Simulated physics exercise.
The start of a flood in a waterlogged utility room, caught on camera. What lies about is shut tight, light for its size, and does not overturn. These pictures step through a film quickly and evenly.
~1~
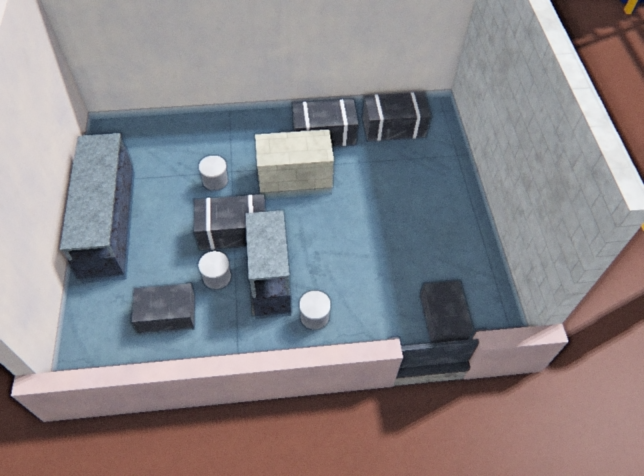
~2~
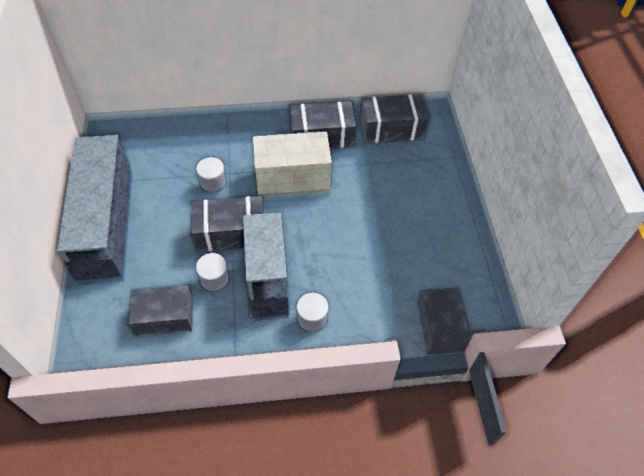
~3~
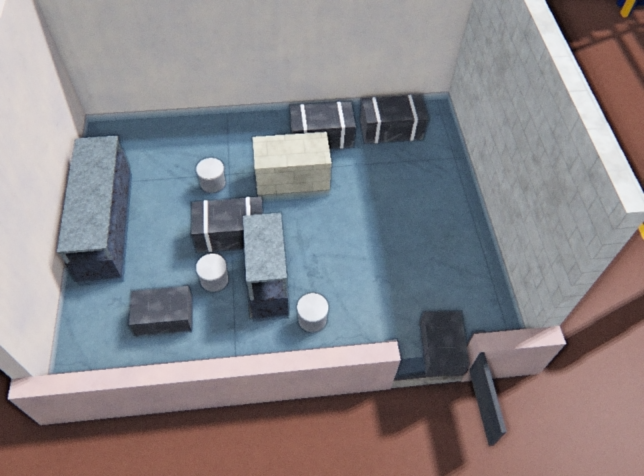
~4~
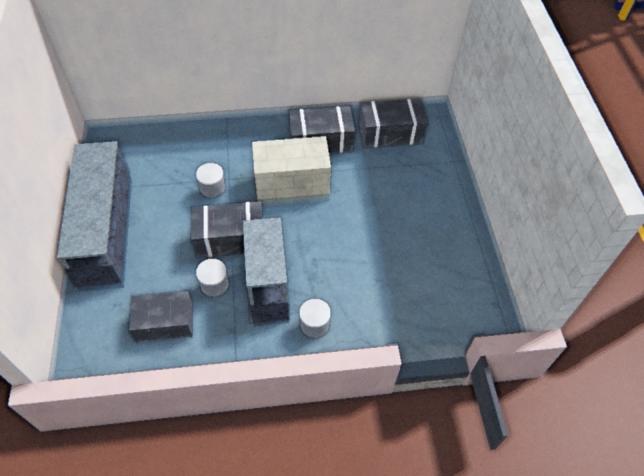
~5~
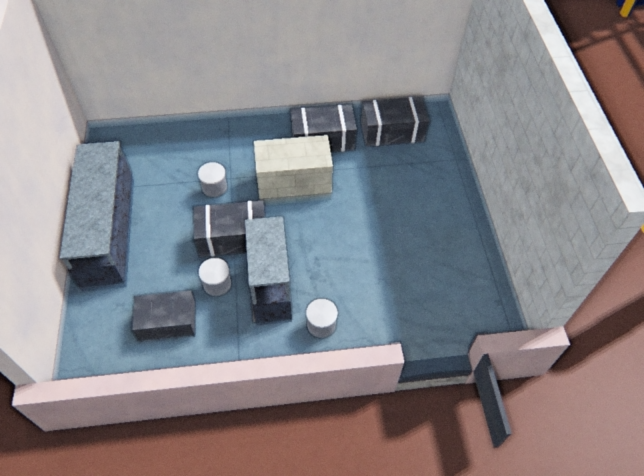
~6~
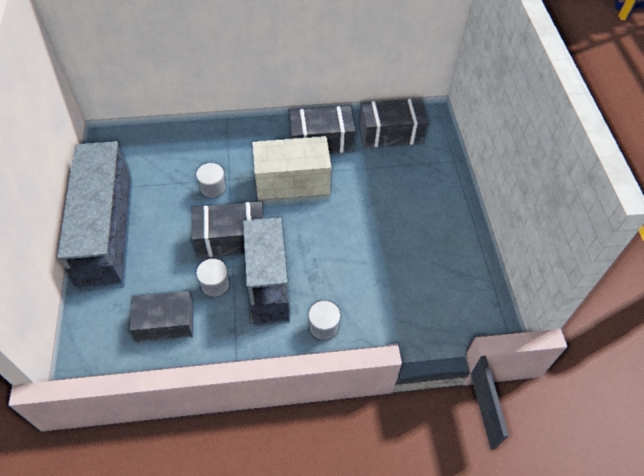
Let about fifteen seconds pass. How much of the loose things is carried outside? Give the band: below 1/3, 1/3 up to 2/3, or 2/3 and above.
It comes out short of a third.
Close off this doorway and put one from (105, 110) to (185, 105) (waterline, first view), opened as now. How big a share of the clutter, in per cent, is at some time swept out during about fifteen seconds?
Roughly 40 in a hundred.
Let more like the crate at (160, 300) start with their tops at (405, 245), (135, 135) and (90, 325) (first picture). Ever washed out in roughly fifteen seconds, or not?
The first leaves, the second does not leave, and the third does not leave.
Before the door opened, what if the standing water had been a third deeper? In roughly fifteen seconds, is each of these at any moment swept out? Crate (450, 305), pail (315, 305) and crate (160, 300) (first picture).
Ordered answer: Flushed away; flushed away; retained.
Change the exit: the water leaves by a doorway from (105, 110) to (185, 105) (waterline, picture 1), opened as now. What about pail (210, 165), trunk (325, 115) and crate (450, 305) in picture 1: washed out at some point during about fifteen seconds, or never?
Per object, as asked: Flushed / flushed / not flushed.
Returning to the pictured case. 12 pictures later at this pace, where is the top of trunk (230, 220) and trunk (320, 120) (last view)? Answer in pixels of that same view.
First top about at (282, 222); second top about at (349, 131).
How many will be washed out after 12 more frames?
The number comes to 2.
A moment on, 1 of 8 are out; 7 afloat.
Next, 2 of 8 are out; 6 afloat.
Later, 2 of 8 are out; 6 afloat.
In the end, 2 of 8 are out; 6 afloat.
